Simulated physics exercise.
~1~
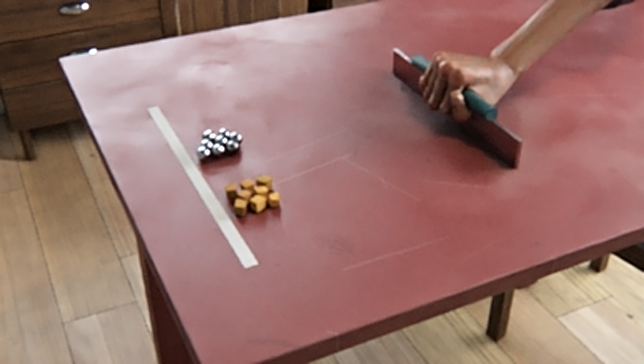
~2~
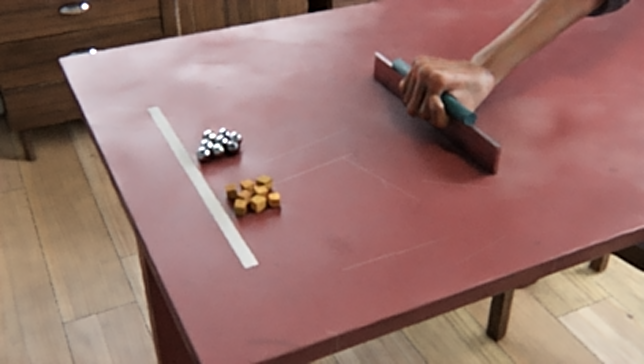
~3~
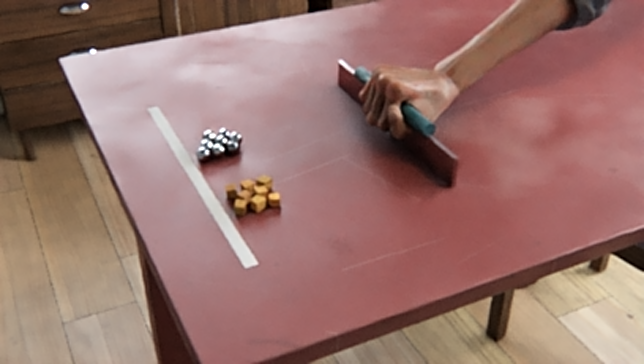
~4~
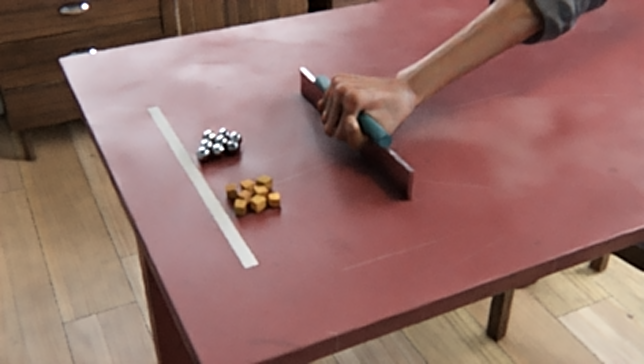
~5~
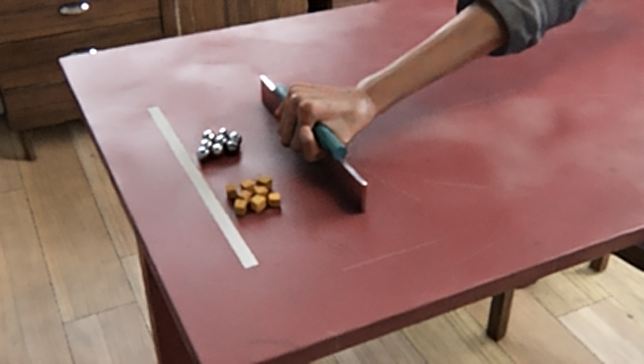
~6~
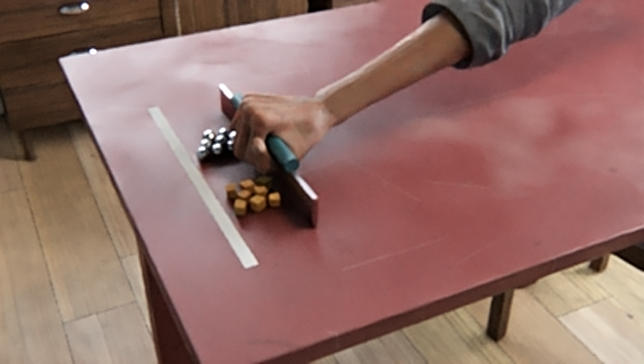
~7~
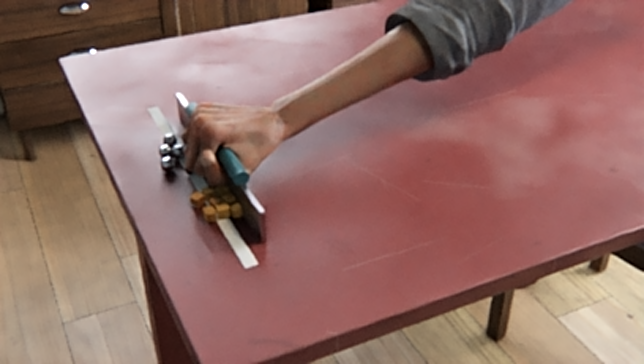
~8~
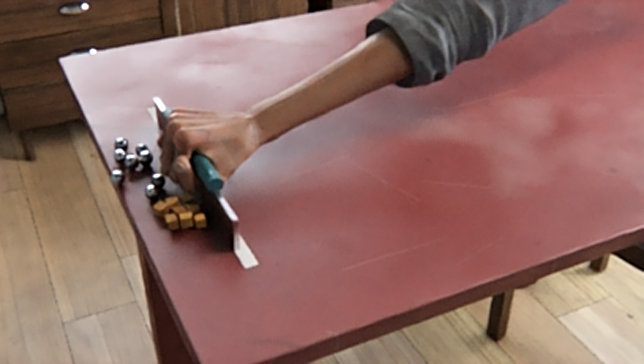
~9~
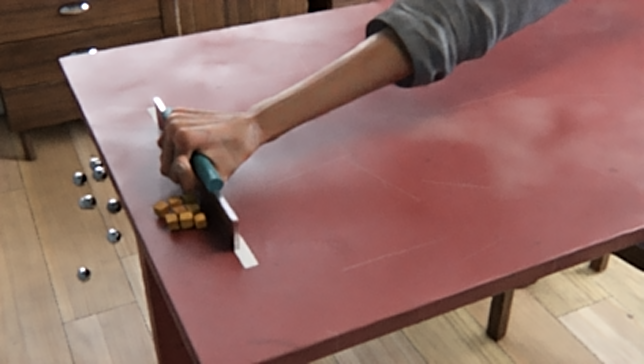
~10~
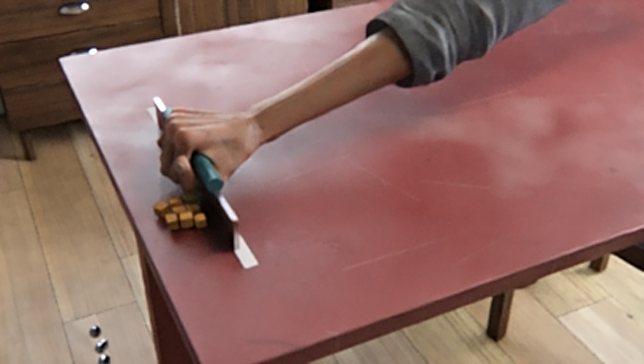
On a red table, a hand scrapes dark balls off the edge while brown cubes remain.
